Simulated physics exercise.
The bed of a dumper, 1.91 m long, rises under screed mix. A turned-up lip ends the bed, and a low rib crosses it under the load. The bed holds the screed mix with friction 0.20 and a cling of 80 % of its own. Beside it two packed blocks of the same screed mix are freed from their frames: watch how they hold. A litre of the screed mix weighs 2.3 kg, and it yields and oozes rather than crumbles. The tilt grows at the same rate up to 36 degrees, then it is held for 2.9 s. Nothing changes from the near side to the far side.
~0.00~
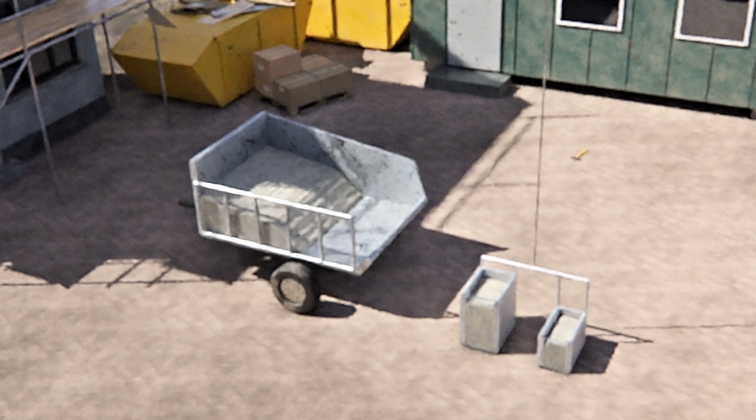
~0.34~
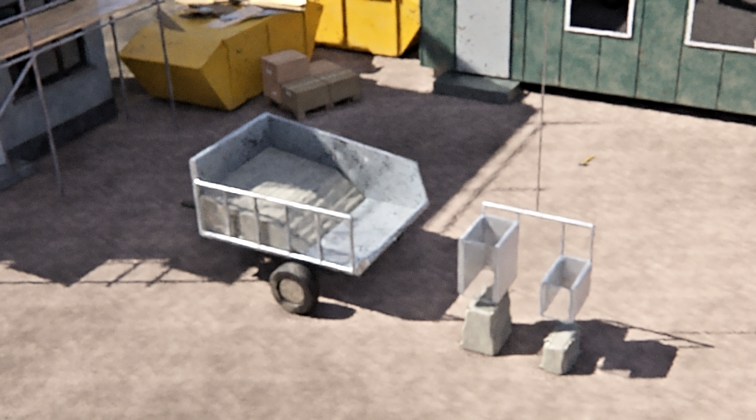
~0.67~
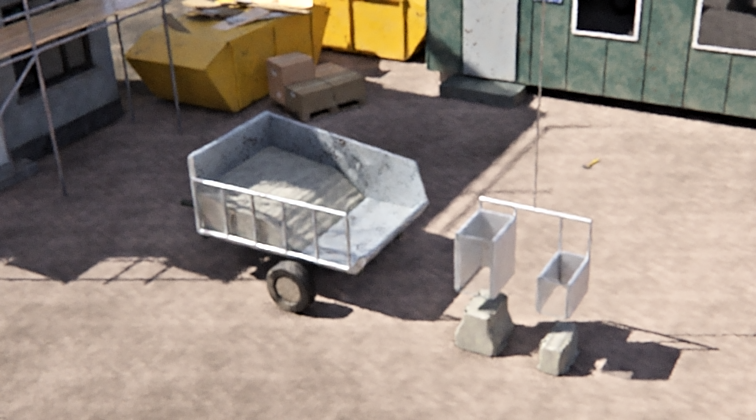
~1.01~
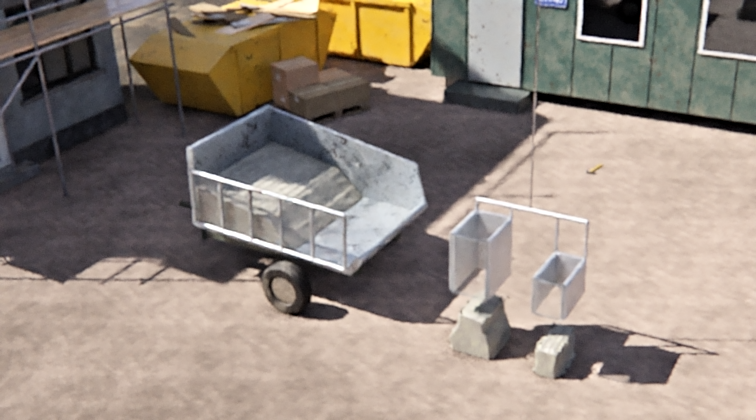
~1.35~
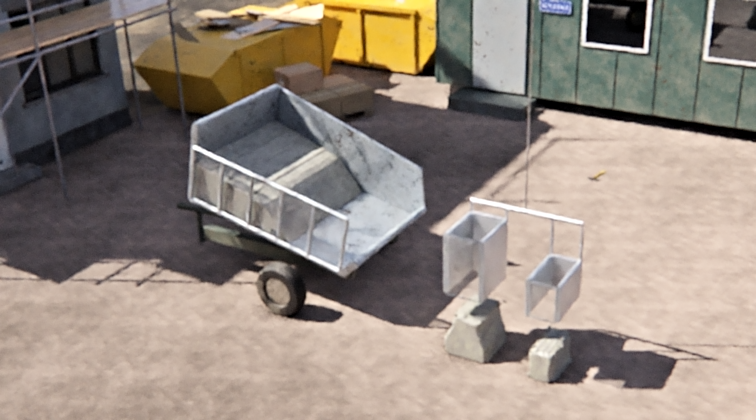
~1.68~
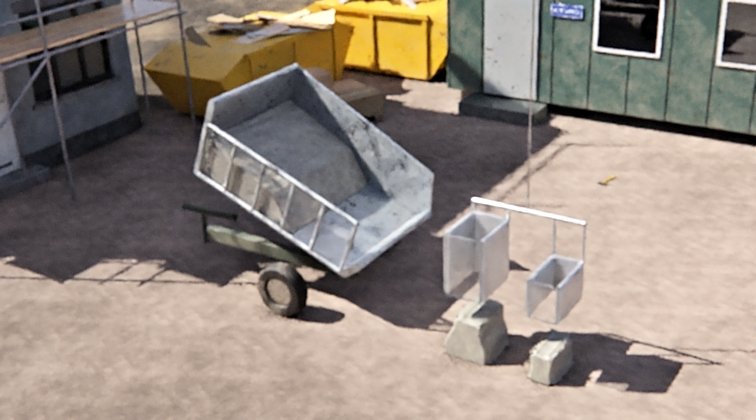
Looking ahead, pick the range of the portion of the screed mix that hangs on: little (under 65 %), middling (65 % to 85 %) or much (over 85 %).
The portion of the screed mix that hangs on is much, over 85 %.
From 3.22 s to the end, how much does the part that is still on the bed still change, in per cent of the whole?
Near 0 %.
By 2.14 s, the tilt is 34 degrees and 100 % is on the bed.
By 2.68 s, the tilt is 36 degrees and 100 % is on the bed.
By 3.22 s, the tilt is 36 degrees and 100 % is on the bed.
By 3.76 s, the tilt is 36 degrees and 100 % is on the bed.
By 5.21 s, at the end, the tilt is 36 degrees and 100 % is on the bed.
